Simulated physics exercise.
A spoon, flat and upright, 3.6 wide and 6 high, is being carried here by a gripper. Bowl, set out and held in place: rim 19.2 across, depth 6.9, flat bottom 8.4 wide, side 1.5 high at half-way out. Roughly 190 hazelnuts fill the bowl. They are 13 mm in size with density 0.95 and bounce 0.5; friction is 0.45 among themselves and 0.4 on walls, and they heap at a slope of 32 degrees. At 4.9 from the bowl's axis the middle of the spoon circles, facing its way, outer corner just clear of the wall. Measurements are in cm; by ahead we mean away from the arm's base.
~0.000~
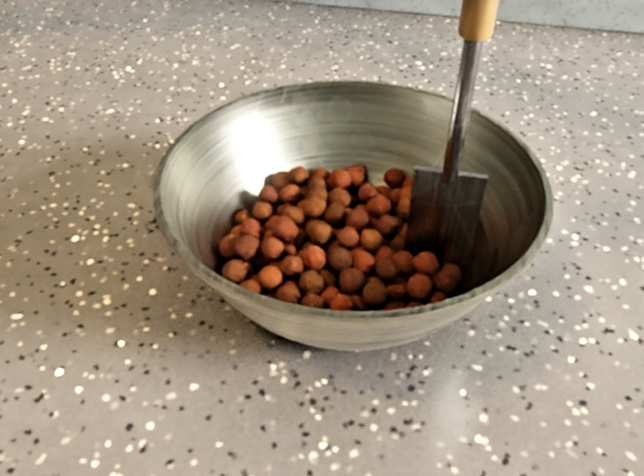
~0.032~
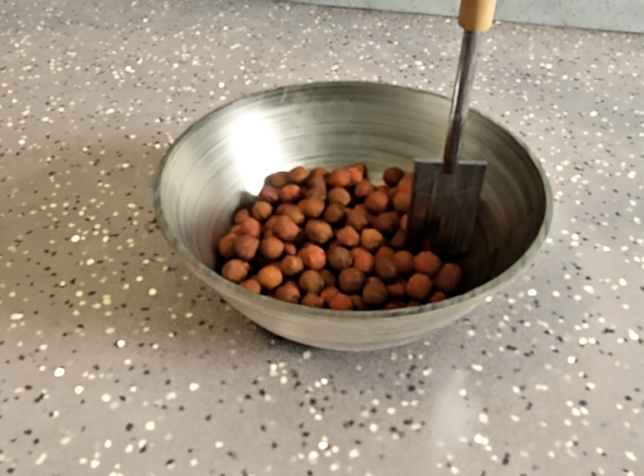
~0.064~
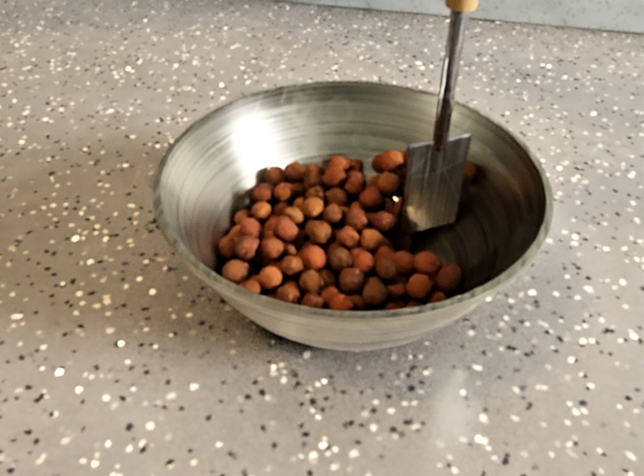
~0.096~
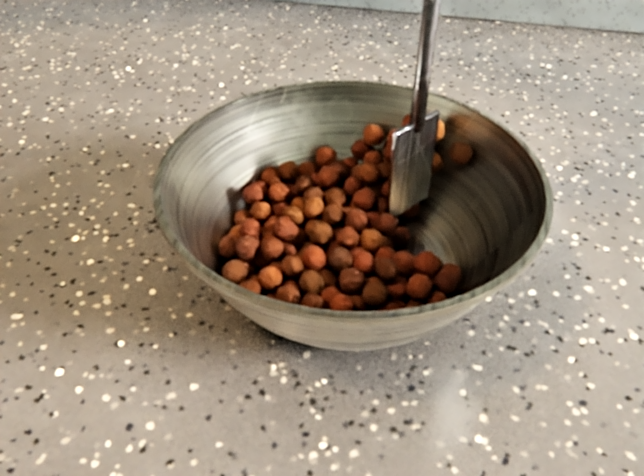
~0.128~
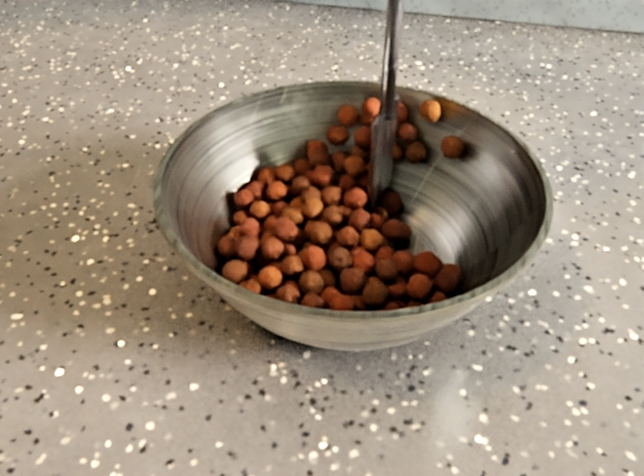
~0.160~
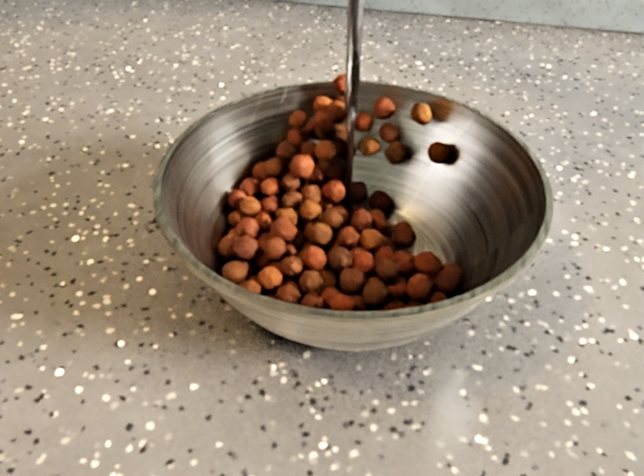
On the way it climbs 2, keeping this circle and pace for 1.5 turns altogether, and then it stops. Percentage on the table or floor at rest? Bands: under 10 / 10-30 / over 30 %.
Under 10 %.
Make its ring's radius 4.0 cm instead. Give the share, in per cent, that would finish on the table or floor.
That would make it around 0 percent.
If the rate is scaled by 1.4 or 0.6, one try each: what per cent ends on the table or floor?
Estimates in order: Some 20 % and some 0 %.
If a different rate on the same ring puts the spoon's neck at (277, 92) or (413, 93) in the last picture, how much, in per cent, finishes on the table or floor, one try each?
Around 20 and 0 per cent respectively.
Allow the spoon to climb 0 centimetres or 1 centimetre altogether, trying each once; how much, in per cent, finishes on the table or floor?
Near 10 in a hundred, then near 10 in a hundred.
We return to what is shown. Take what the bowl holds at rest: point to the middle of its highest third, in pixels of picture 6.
Roughly at pixel (378, 224).
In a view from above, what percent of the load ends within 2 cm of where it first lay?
Something close to 20 percent, I'd say.
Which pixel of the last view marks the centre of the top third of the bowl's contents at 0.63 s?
The centre is roughly (405, 190).
After 0.40 s, 271° round, highest piece 8 above the table; 182 in the bowl, 2 on the table or floor, 4 in flight or on the tool.
After 0.63 s, 81° round, highest piece 8 above the table; 177 in the bowl, 10 on the table or floor, 1 in flight or on the tool.
After 0.95 s, 180° round, highest piece 5 above the table; 177 in the bowl, 11 on the table or floor.
After 1.65 s, 180° round, highest piece 5 above the table; 177 in the bowl, 11 on the table or floor.
In the end, 177 in the bowl, 11 on the table or floor. That is 6 % on the table or floor.
